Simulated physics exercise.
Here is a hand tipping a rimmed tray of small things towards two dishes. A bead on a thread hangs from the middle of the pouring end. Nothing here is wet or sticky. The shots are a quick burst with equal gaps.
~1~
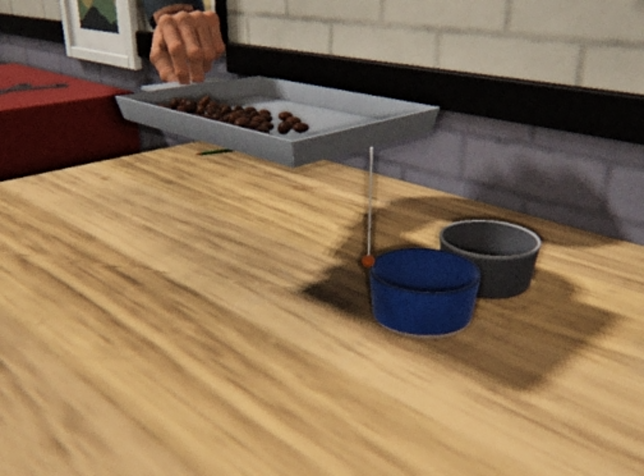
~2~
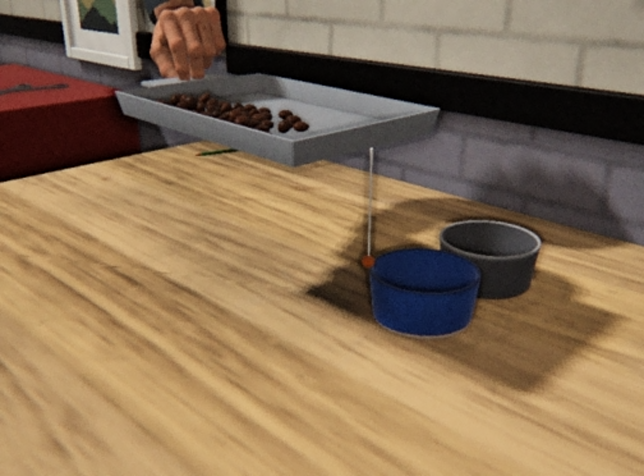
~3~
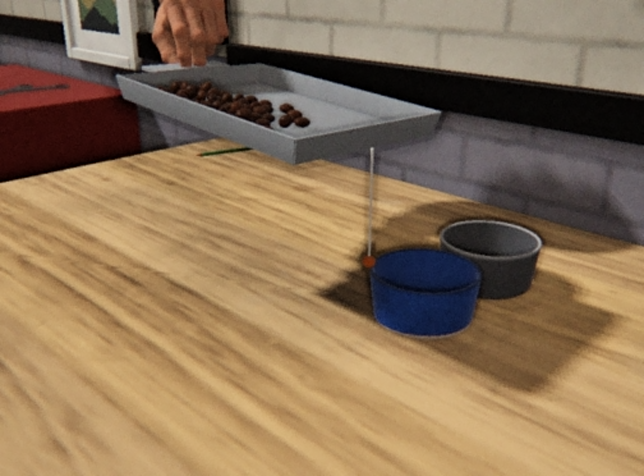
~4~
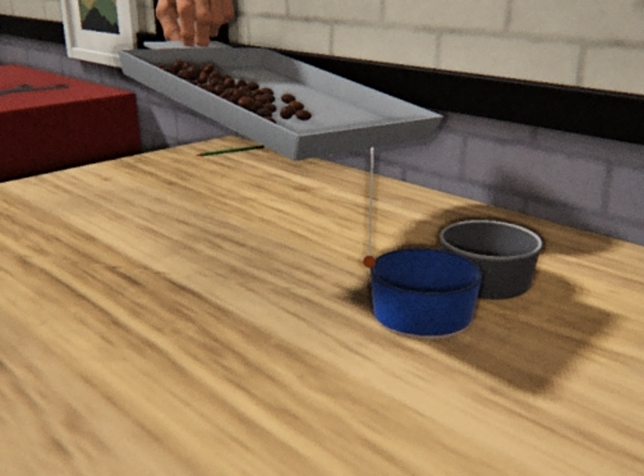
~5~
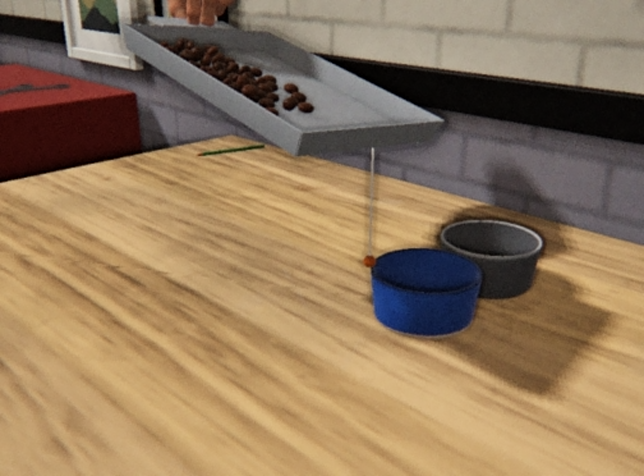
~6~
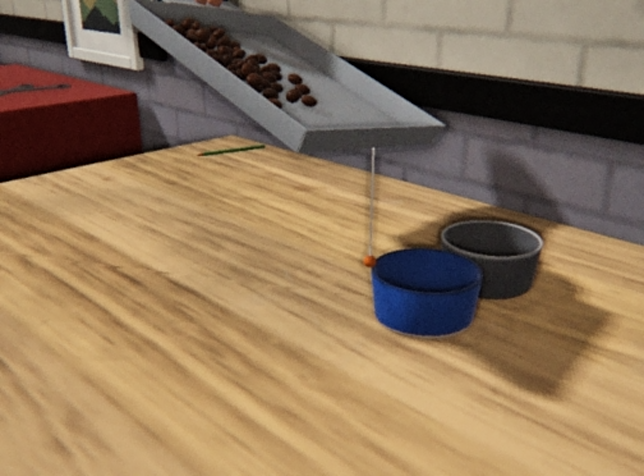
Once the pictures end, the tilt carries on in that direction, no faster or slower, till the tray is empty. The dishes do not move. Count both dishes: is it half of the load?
The two hold the larger part of the load.
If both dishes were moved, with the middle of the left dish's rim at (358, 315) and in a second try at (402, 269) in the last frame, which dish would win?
One: The right one. Two: The left one.
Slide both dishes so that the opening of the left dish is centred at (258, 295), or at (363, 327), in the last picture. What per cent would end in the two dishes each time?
The first gives 0 %, the second 60 %.
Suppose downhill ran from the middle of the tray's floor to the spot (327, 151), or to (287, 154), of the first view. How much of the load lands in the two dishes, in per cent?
Near 0 % and 0 %.
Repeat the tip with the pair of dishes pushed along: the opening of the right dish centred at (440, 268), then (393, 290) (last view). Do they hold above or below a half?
The first try: The larger part. The second: Not half.
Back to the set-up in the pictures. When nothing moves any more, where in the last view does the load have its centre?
Close to (435, 308).
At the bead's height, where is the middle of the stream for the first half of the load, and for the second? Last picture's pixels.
The first part at (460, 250); the rest at (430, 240).
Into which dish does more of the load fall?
That is the left-hand dish.
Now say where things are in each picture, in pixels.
The first frame shows corners of the pouring end at (293, 139) and (432, 107), level; middle of the load at (213, 115), flat chocolate drops; left dish at (468, 306); right dish at (531, 269); bead on its thread at (368, 261).
The second frame shows corners of the pouring end at (293, 139) and (432, 108), level; middle of the load at (213, 112).
The third frame shows corners of the pouring end at (296, 137) and (434, 111), tipped barely, lowest at the right corner; middle of the load at (214, 102).
The fourth frame shows corners of the pouring end at (299, 133) and (435, 115), tipped a little, lowest at the right corner; middle of the load at (216, 86).
The fifth frame shows corners of the pouring end at (302, 129) and (437, 118), tipped clearly, lowest at the right corner; middle of the load at (220, 70).
The sixth frame shows corners of the pouring end at (307, 127) and (438, 123), tipped clearly, lowest at the right corner; middle of the load at (225, 54); left dish at (470, 306); right dish at (533, 270).
Soon after the last picture, tray tipped steeply; nearly all on the tray; a small part in the air.
A little later, tray tipped past a quarter turn; about a quarter on the tray; about half in the left dish; a small part in the right dish; about a quarter outside both; a small part in the air.
Later still, tray tipped past a quarter turn; most in the left dish; a small part in the right dish; about a quarter outside both.
At rest, tray tipped past a quarter turn; most in the left dish; a small part in the right dish; about a quarter outside both.
